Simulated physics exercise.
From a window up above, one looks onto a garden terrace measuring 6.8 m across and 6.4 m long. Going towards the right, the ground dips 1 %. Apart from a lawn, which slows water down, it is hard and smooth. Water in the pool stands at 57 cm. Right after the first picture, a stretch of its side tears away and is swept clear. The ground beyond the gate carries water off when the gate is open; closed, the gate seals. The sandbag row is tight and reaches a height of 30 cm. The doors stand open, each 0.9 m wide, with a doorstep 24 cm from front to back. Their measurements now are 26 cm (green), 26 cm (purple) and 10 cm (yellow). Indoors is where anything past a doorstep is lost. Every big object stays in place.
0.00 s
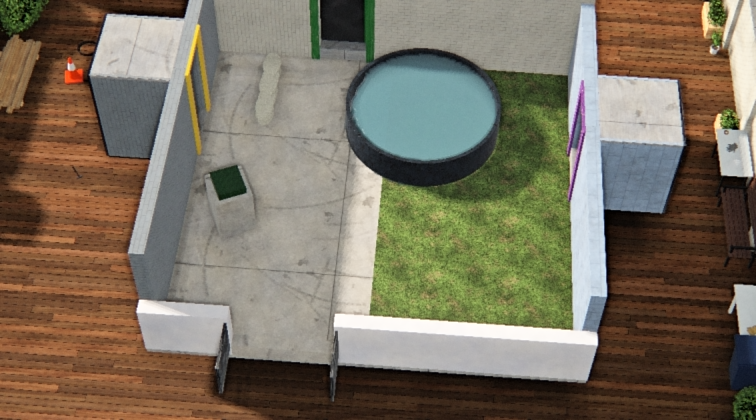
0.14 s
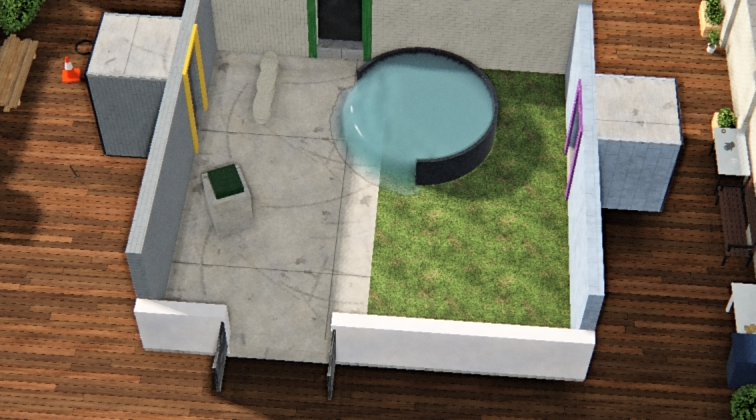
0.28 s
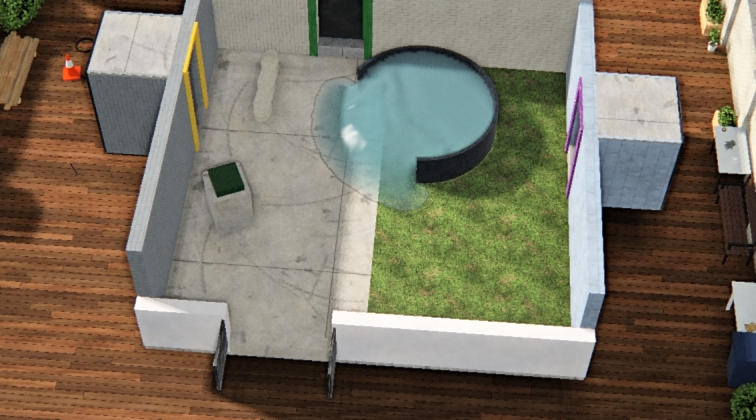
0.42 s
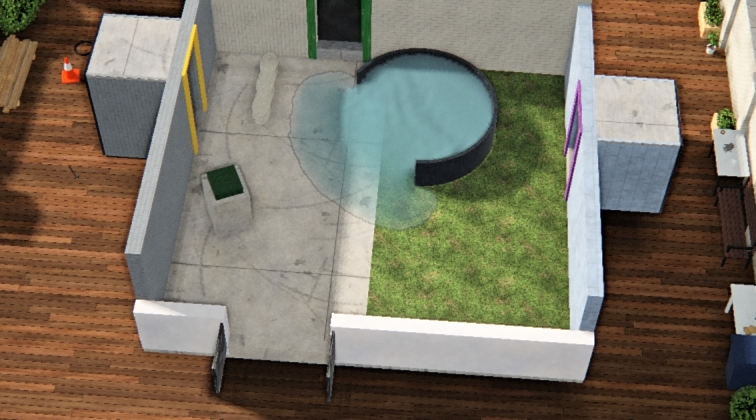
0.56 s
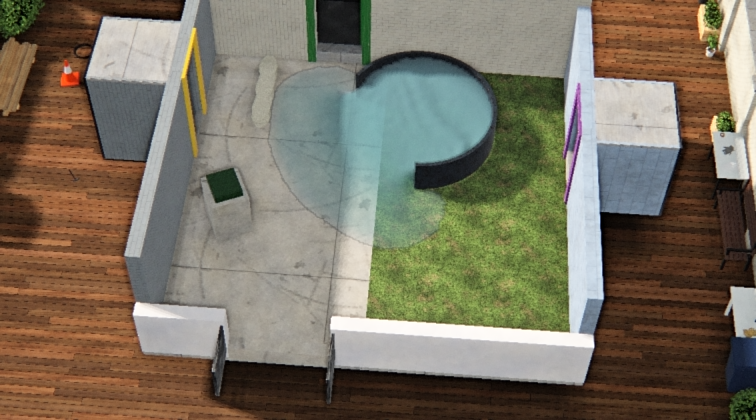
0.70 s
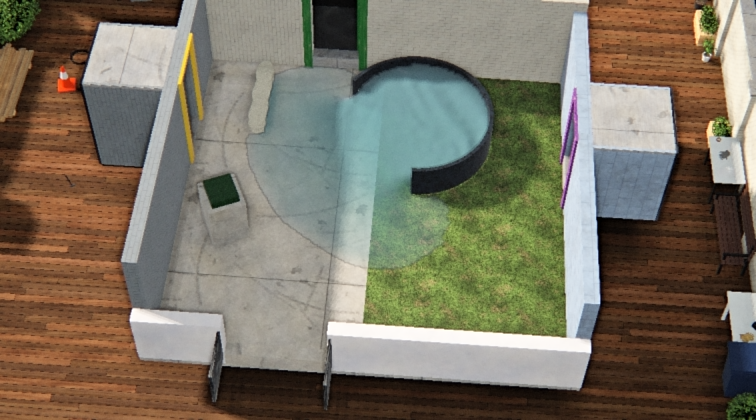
Walled garden terrace seen from above, with part of a round pool's dark side vanishing and water spreading across paving and grass.
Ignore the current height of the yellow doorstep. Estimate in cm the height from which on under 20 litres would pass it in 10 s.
I would say 13 cm.
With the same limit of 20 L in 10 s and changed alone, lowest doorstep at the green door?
For green, a step near 8.5 cm.
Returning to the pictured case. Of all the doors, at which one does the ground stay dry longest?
Last of all is the purple door.
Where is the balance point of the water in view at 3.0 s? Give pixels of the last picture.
I'd say around (315, 180).
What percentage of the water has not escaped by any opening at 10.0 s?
Roughly 76 %.
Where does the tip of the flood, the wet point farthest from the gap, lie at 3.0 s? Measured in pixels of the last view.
Near (155, 336).
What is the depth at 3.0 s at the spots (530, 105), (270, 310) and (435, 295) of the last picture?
Roughly 0, then 8, then 2 cm.
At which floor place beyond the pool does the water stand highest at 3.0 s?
Near (188, 338).
After 1.4 s water covers 40 % of the floor, deepest (29 cm) near (268, 122); 8 cm at the yellow door, 0 litres in over its 10 cm doorstep.
After 3.0 s water covers 65 % of the floor, deepest (43 cm) near (188, 338); 16 cm at the yellow door, 20 litres in over its 10 cm doorstep.
After 10.0 s water covers 95 % of the floor, deepest (11 cm) near (549, 365); 6 cm at the yellow door, 49 litres in over its 10 cm doorstep.
At the yellow door as built, the water arrived by 1.3 s and peaked near 16 cm at 2.8 s.
Run again over the same 10 s with other heights there, 33 litres in over 11.5 cm, 9 litres over 15.5 cm. The limit of 20 litres is kept from about 13 cm up.
